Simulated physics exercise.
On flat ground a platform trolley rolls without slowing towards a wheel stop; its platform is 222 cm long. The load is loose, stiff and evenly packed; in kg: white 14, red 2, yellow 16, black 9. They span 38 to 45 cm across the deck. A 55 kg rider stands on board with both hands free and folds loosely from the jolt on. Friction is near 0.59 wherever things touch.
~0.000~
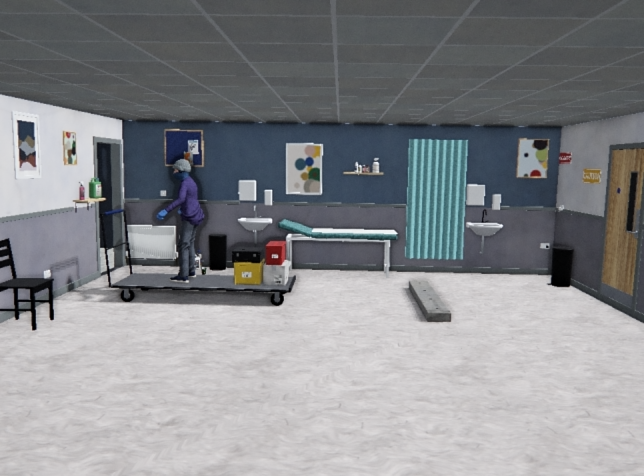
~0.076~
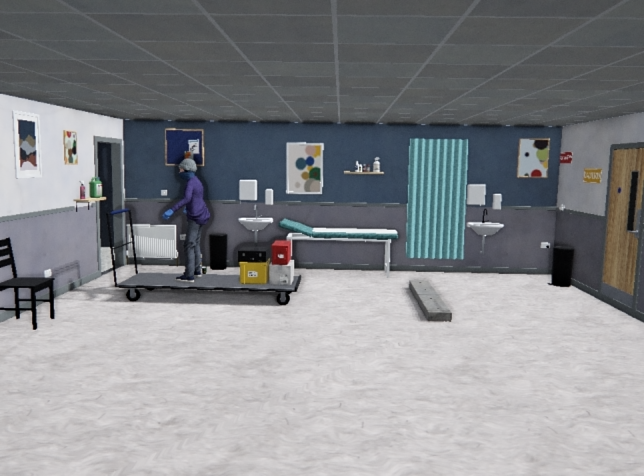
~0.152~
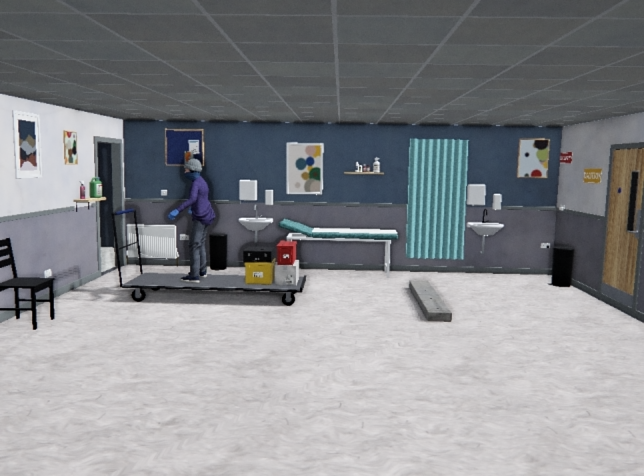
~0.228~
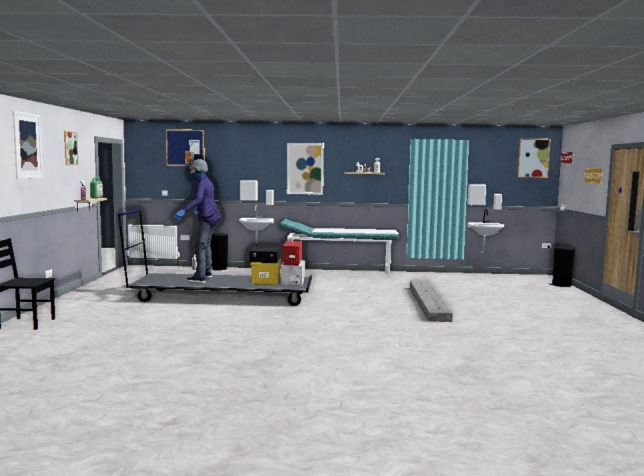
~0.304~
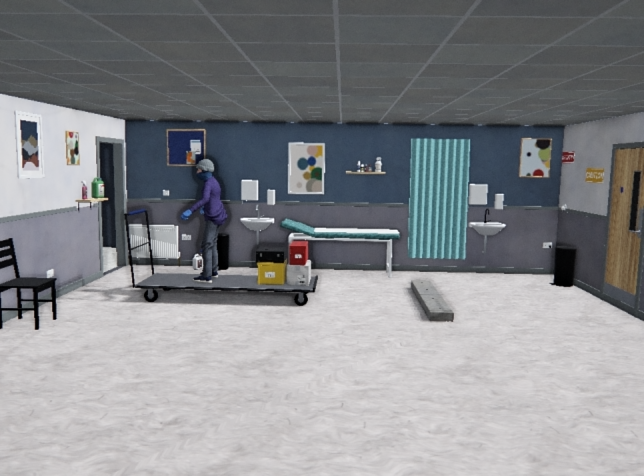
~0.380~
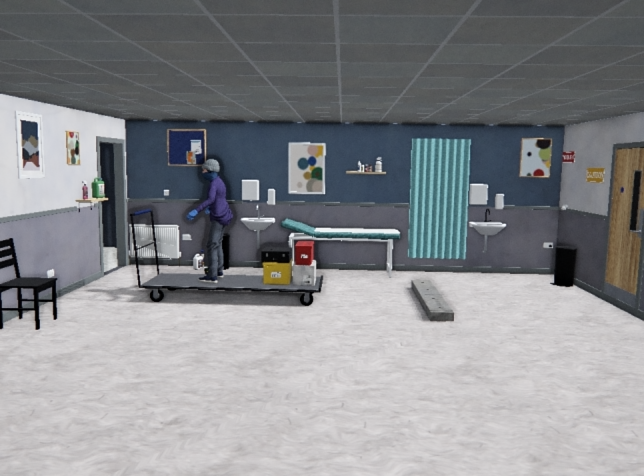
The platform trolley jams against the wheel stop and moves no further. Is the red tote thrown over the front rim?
The red tote remains on the deck.
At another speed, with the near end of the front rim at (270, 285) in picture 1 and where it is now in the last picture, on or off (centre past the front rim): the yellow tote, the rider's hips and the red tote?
Then yellow on, hips on, red off.
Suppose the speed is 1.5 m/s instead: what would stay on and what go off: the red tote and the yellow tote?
In that case red off, yellow on.
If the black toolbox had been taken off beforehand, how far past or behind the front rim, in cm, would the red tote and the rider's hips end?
In that case red 20 behind, hips 90 behind.
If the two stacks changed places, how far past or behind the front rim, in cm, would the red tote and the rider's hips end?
In that case red 50 behind, hips 90 behind.
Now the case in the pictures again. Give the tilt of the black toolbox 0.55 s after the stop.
About 0°.
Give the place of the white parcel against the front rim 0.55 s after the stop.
Some 15 cm behind it.
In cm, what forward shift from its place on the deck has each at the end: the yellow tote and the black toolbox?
Yellow 10, black 15.
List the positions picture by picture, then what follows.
In the first frame, red tote (276, 253), black toolbox (249, 255), rim corner (290, 289); 169 cm still to roll.
In the second frame, red tote (282, 253), black toolbox (254, 254), rim corner (296, 289); 162 cm still to roll.
In the third frame, red tote (287, 253), black toolbox (259, 255), rim corner (301, 289); 156 cm still to roll.
In the fourth frame, red tote (293, 253), black toolbox (265, 255), rim corner (307, 290); 149 cm still to roll.
In the fifth frame, red tote (299, 253), black toolbox (272, 255), rim corner (314, 290); 142 cm still to roll.
In the sixth frame, red tote (305, 253), black toolbox (277, 255), rim corner (320, 290); 136 cm still to roll. Speed about 0.9 m/s.
Impact comes at 1.92 s.
After 2.47 s the red tote is 15 cm behind the rim, tilted 0°, near (416, 256) in the last picture's view.
After 2.92 s the red tote is 15 cm behind the rim, tilted 0°, near (416, 256) in the last picture's view.
When all is still (3.8 s), nothing is past the rim; behind it, white parcel, red tote, yellow tote, black toolbox and the rider's hips.
